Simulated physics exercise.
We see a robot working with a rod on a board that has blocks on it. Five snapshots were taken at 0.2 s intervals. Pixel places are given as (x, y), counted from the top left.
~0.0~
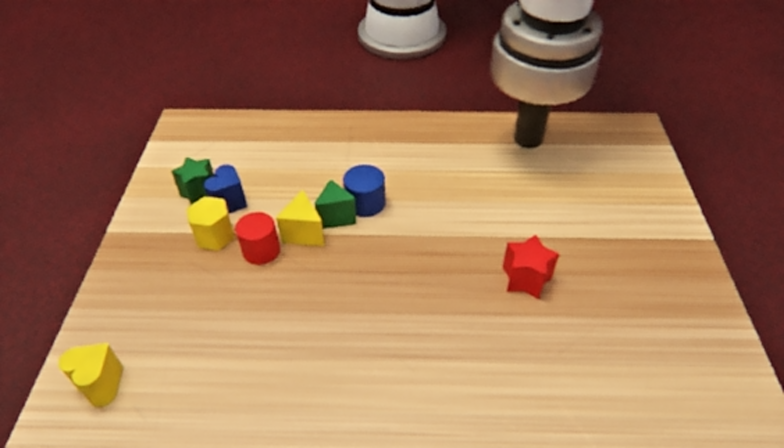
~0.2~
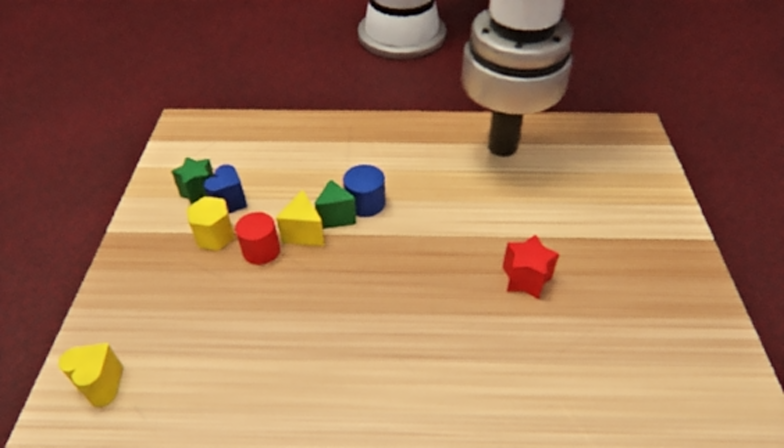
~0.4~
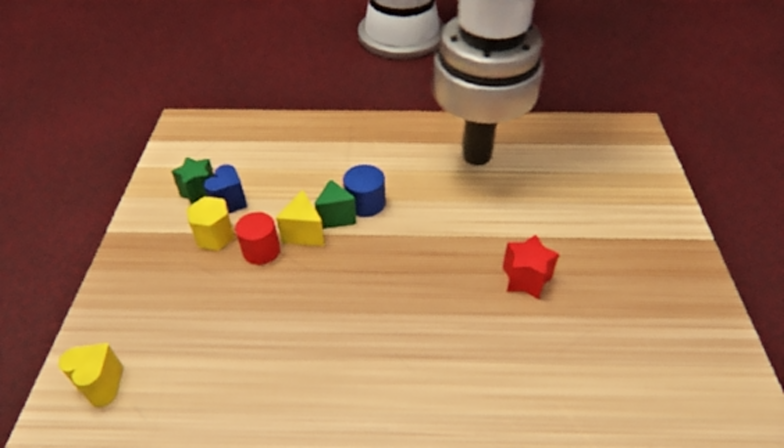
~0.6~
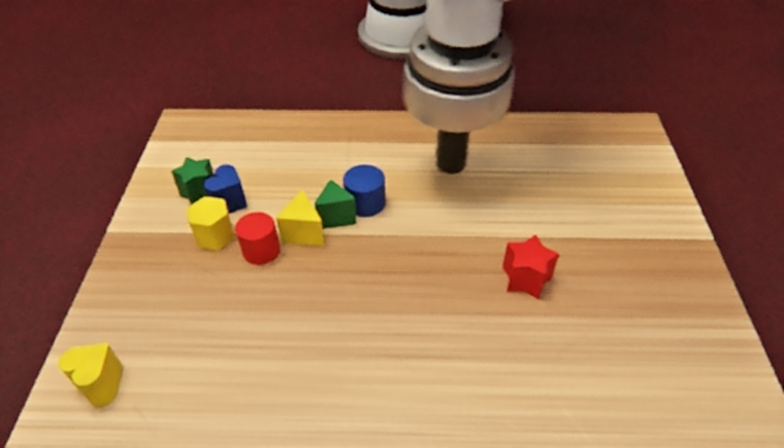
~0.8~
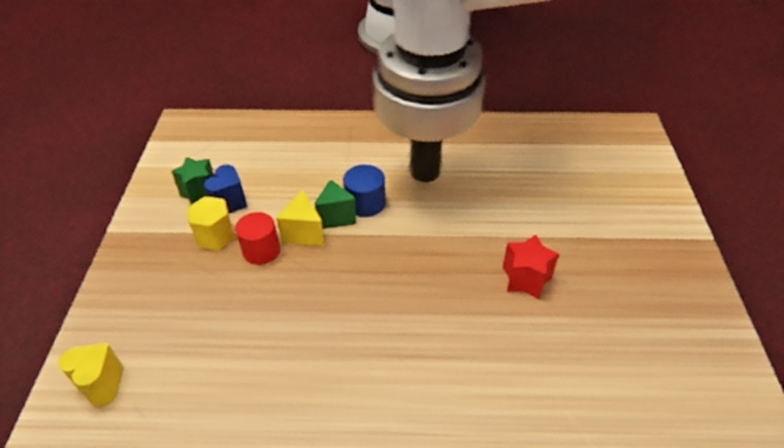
A robot arm moves its dark rod left across the wooden board while the blocks stay still.
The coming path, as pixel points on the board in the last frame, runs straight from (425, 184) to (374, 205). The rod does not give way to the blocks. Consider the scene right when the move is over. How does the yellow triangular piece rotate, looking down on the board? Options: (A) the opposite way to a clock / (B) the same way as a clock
Correct choice: B.
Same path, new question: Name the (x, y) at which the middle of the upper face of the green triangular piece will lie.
At pixel (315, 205).
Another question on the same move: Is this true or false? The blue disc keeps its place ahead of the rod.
That claim is true.
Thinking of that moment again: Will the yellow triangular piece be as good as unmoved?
That would be a no.
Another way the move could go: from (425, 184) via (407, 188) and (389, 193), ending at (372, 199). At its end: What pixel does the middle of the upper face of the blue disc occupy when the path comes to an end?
It ends at (338, 187).
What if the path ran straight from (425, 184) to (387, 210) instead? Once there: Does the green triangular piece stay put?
No, I don't think so.
What follows on the original path. Halfway along, rod (399, 183); nothing pushed yet.
At the end, rod (373, 194); red disc (244, 228); yellow triangular piece (287, 218), turned 25° clockwise; green triangular piece (315, 205), turned 20° anticlockwise; blue disc (335, 183).
